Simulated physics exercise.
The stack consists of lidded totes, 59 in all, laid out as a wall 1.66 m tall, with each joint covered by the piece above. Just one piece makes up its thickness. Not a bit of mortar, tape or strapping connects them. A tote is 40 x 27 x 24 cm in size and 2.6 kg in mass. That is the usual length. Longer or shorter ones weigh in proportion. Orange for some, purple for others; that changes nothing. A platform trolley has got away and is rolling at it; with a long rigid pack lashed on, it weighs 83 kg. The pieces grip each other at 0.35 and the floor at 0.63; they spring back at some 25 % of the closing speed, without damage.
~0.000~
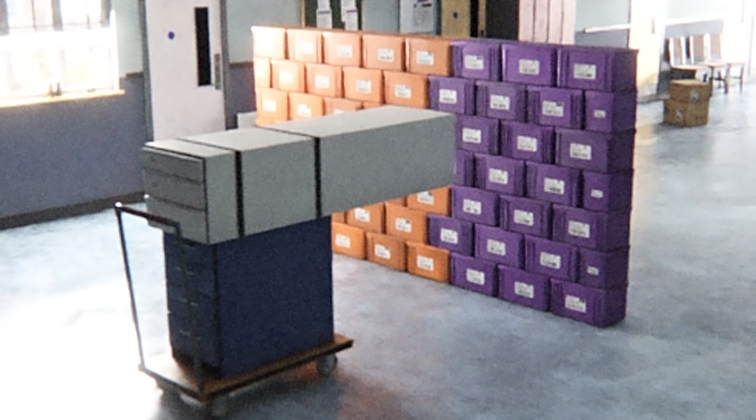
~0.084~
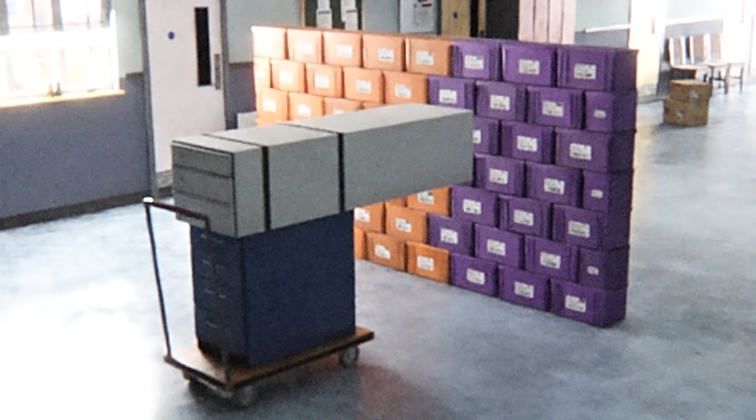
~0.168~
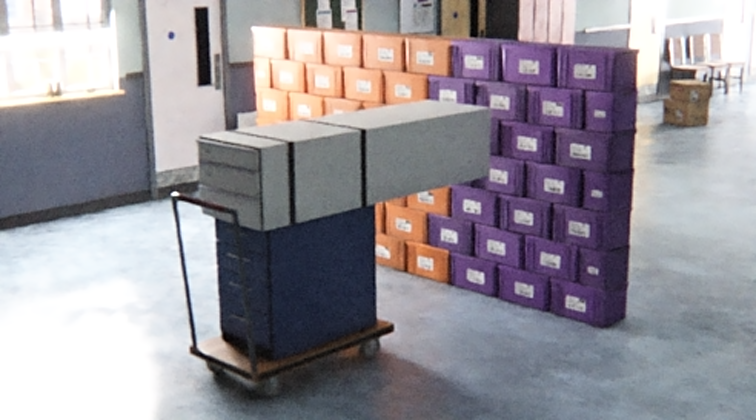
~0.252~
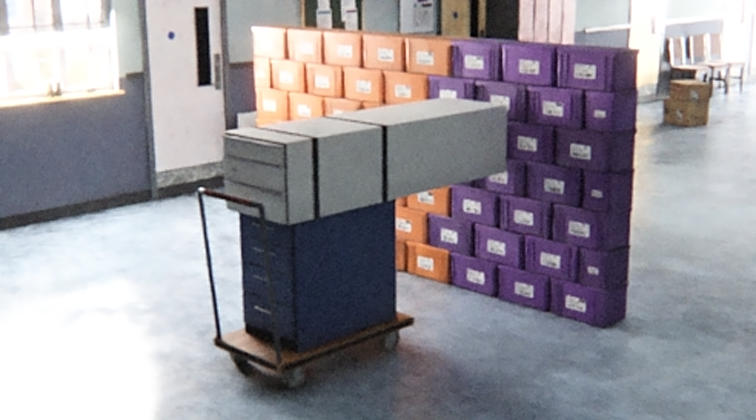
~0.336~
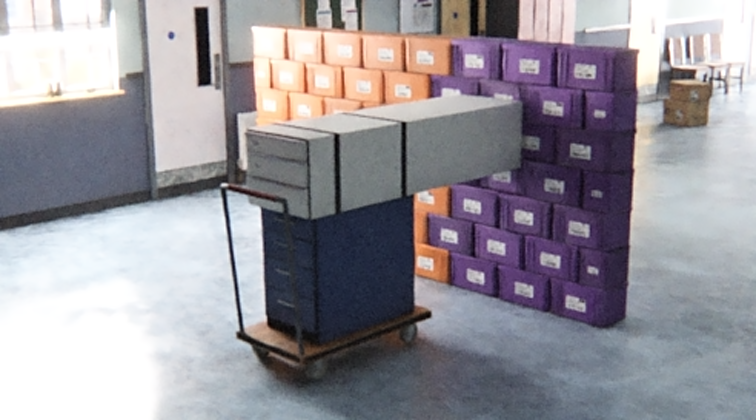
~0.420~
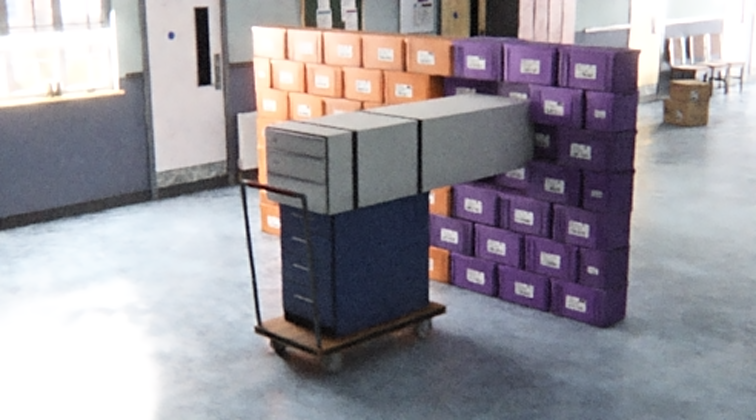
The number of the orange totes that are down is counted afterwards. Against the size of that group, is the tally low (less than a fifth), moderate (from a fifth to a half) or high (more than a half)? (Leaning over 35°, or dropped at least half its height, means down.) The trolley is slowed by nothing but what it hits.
Low.
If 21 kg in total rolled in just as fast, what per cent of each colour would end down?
Orange 10, purple 80 per cent.
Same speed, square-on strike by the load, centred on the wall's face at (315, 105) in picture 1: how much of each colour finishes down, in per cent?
Then orange ends 30 per cent down and purple 0 per cent.
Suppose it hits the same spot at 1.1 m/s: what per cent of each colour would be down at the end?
In that case orange 10, purple 60 per cent.
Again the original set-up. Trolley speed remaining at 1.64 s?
Something like 0.2 m/s, I'd say.
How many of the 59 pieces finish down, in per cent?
Share: Approx. 25 %.
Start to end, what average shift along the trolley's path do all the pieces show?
Mean shift: Roughly 25 cm.
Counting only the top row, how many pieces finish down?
That comes to 4 in all.
By 0.96 s, load 87 cm past the wall's line, still rolling; none of the 35 orange totes down (7 of 59 in all colours); top orange tote tilted 15°; top purple tote on its side.
By 1.64 s, load 1.26 m past the wall's line, still rolling; 4 of the 35 orange totes down (12 of 59 in all colours); top orange tote tilted 20°, 1.02 m lower; top purple tote on its side.
When it is over (4.0 s), load 1.27 m past the wall's line, stopped; 4 of the 35 orange totes down (14 of 59 in all colours); top orange tote on its side; top purple tote on its side. That is 11 per cent. In pixels of the last frame, middles, top orange tote near (427, 204), top purple tote near (548, 65).
